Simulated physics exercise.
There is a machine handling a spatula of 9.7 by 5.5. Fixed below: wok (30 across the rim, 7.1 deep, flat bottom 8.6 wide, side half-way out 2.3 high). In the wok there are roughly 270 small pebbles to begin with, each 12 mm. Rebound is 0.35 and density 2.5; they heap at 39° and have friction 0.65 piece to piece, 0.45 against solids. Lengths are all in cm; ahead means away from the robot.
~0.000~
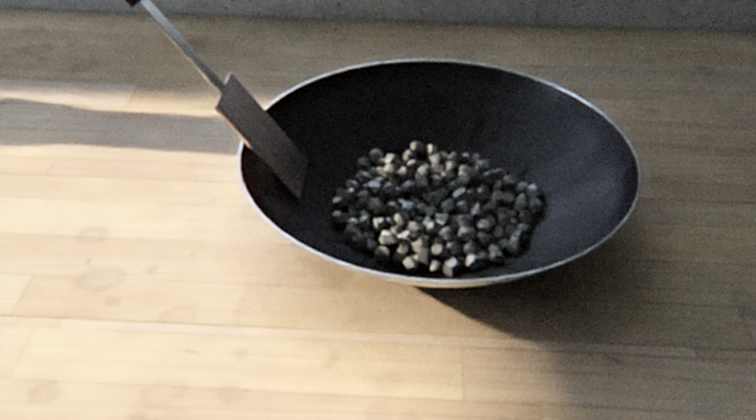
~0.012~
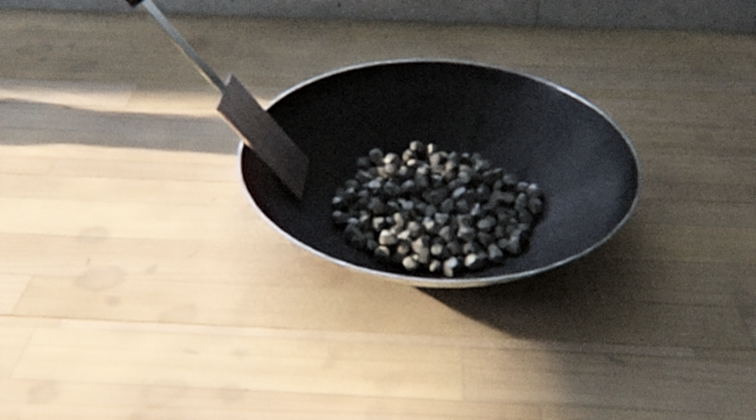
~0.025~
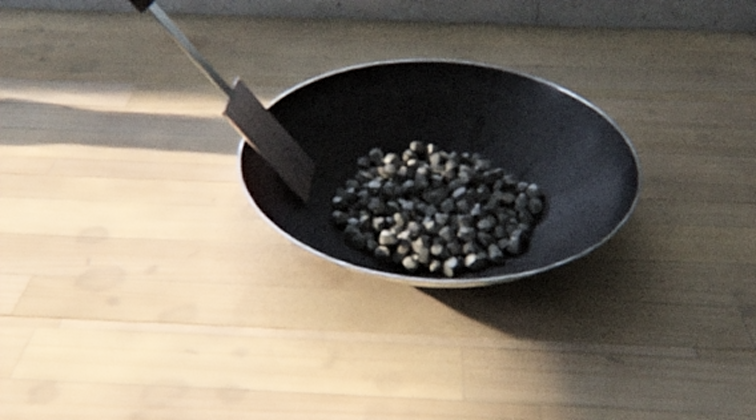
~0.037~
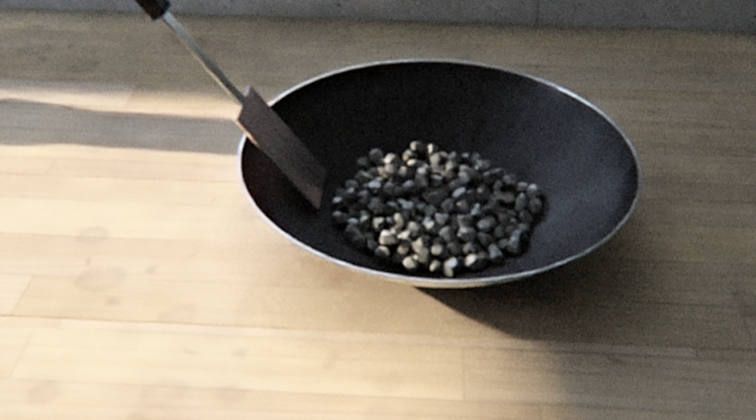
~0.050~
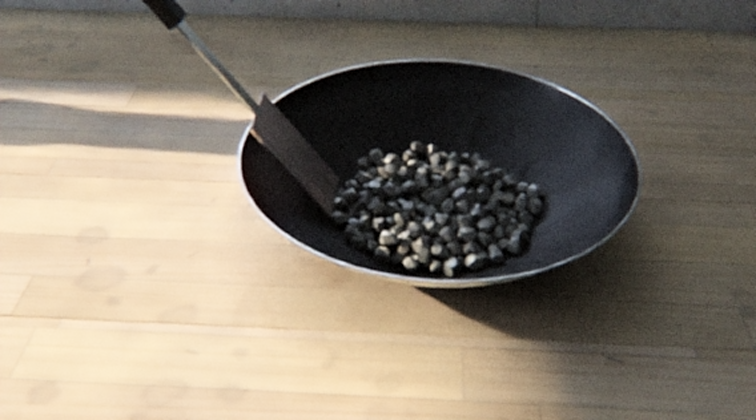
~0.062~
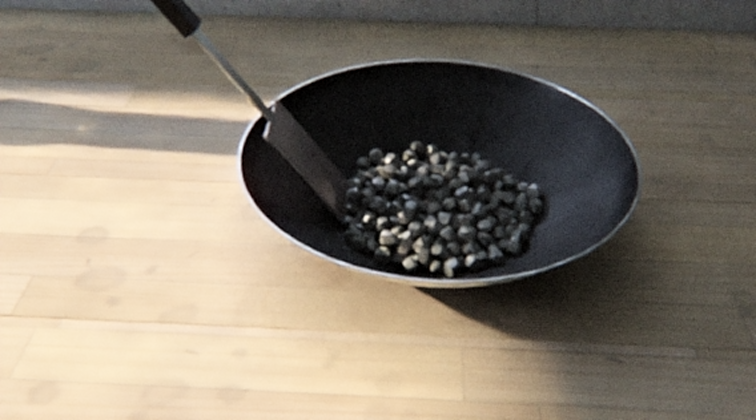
Spatula sliding a short way down the left inner side of a dark wok to the edge of a pile of small pebbles.
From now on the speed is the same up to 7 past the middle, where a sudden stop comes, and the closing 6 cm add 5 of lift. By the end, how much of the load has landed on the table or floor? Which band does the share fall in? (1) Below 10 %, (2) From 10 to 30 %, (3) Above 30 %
Below 10 %.
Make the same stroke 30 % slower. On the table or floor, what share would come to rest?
Estimated result: Some 0 %.
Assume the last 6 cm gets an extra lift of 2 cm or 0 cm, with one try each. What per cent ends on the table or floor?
Close to 5 and 5 percent respectively.
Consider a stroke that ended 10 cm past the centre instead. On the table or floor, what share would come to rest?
It would come to roughly 20 percent.
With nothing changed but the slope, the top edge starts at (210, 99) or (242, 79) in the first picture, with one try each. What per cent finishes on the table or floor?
Around 5 per cent, then around 5 per cent.
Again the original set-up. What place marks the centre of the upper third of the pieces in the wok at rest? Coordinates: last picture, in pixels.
You'll find it at about (552, 193).
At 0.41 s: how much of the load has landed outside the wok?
0 %.
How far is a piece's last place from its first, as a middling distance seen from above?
Somewhere near 5 centimetres, I reckon.
After 0.12 s, sloping 54°, highest piece 7 above the table; 268 in the wok.
After 0.18 s, sloping 54°, highest piece 9 above the table; 266 in the wok, 2 on the blade or in flight.
After 0.41 s, sloping 54°, highest piece 11 above the table; 250 in the wok, 4 on the table or floor, 14 on the blade or in flight.
After 1.46 s, sloping 54°, highest piece 7 above the table; 250 in the wok, 18 on the table or floor.
At rest, 250 in the wok, 18 on the table or floor. That is 7 % on the table or floor.
